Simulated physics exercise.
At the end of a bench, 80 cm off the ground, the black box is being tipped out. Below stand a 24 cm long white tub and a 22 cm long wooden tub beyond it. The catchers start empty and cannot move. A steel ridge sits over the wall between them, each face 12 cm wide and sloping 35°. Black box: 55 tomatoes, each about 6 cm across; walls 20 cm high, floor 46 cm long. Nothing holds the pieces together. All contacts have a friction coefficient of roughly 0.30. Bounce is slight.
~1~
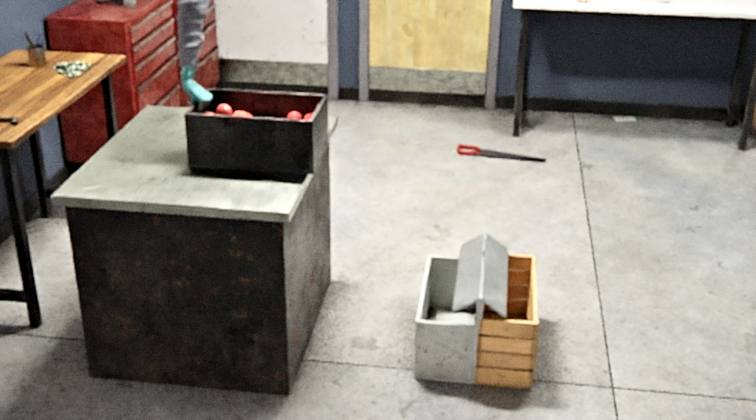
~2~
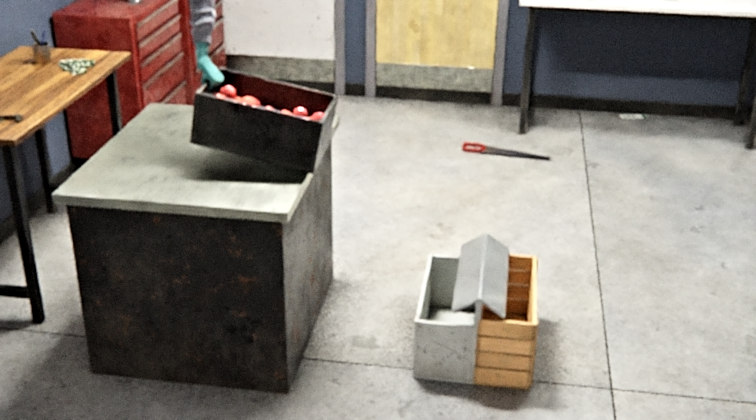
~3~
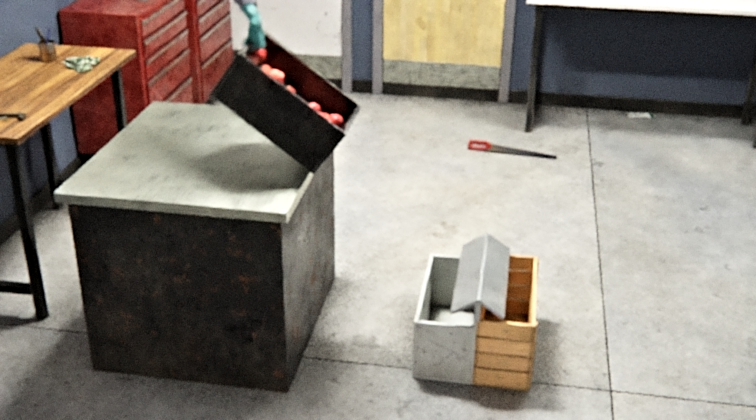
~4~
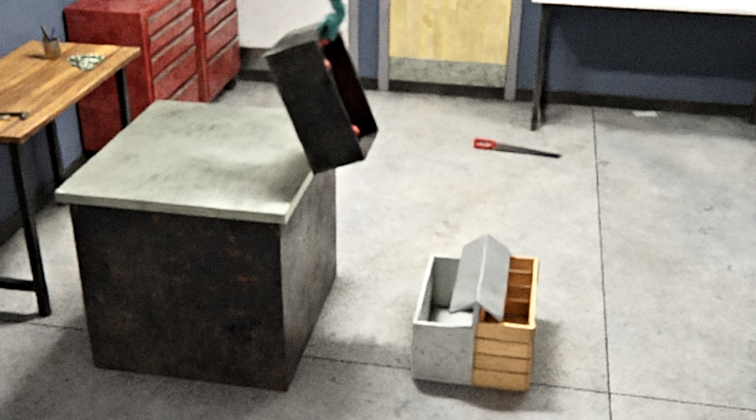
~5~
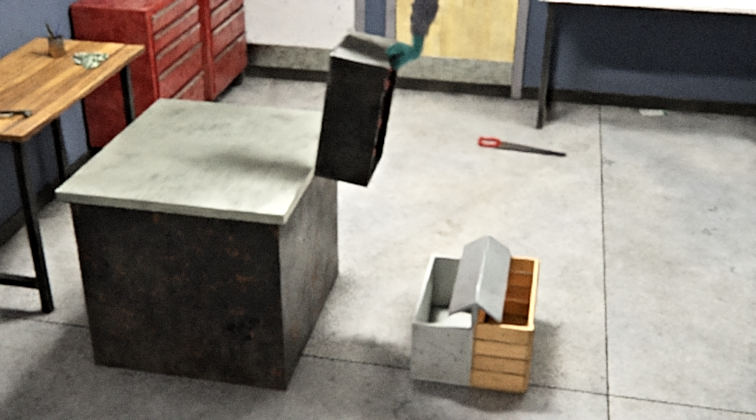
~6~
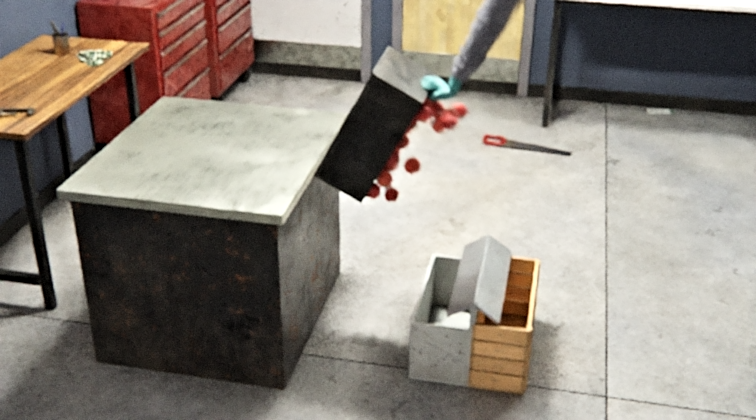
A black box of red tomatoes on a bench is tilted rightward by a gloved hand, turning over past the bench's end until tomatoes tumble out in midair above a white tub and a wooden tub with a steel ridge.
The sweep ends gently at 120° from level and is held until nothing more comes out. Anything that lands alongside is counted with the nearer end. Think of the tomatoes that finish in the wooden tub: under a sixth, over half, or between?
Less than a sixth of the tomatoes end in the wooden tub.
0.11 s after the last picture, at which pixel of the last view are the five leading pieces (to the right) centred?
Around (521, 200).
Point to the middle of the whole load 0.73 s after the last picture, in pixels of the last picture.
At about (467, 333).
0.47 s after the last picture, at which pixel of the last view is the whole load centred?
Around (463, 313).
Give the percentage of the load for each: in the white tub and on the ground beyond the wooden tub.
Roughly 35 and 40 per cent.
Then, 0.11 s after the last picture, tilt 120°; 7 still in the black box and 48 in the air.
Then, 0.27 s after the last picture, tilt 120°; 6 in the white tub, 1 in the wooden tub, 3 on the ground beyond the wooden tub and 45 in the air.
Then, 0.47 s after the last picture, tilt 120°; 17 in the white tub, 4 in the wooden tub, 6 on the ground short of the white tub, 11 on the ground beyond the wooden tub and 17 in the air.
Outcome (0.73 s after the last picture), 20 in the white tub, 4 in the wooden tub, 10 on the ground short of the white tub and 21 on the ground beyond the wooden tub. Asked share, 4 of 55, 7 per cent.
